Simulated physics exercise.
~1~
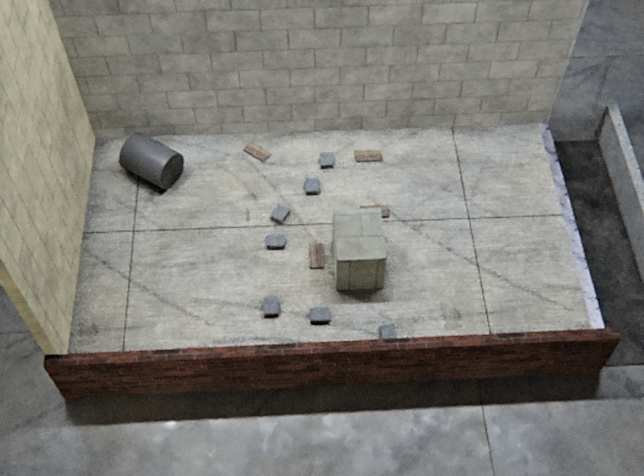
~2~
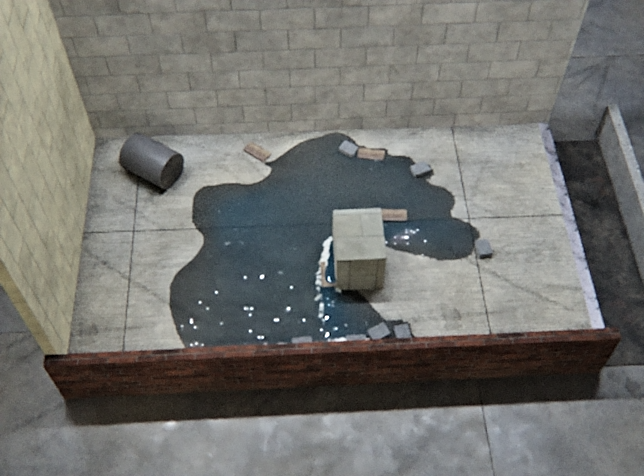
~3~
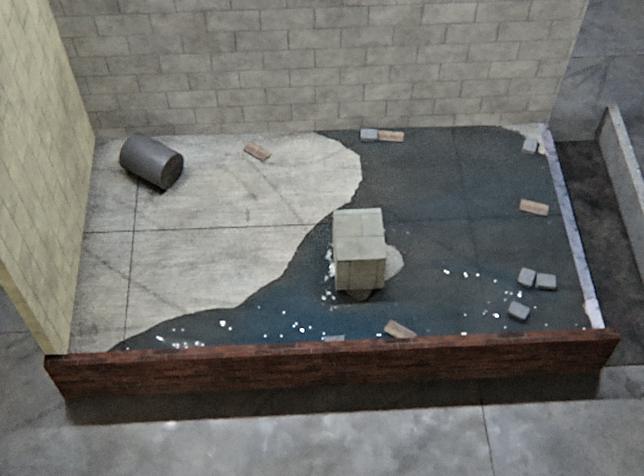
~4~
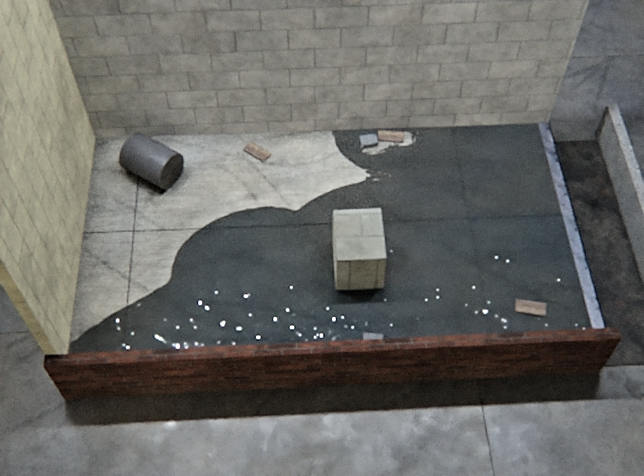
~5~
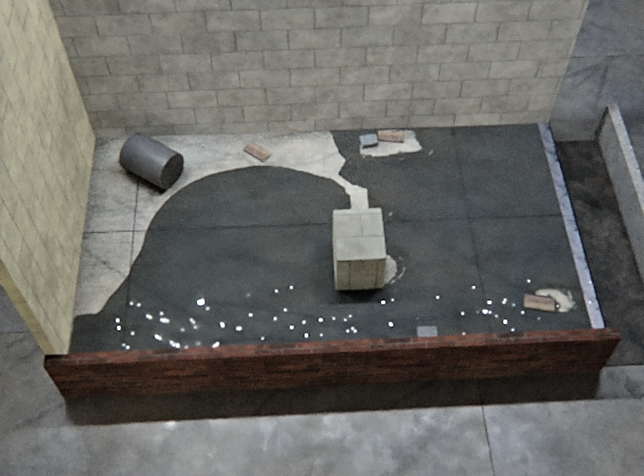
In a walled concrete space seen from above, dark liquid spread across the floor around a pale block, carrying small grey pieces and boards rightward; several disappeared from view, and a few rested on the mostly covered floor while the drum stayed put.
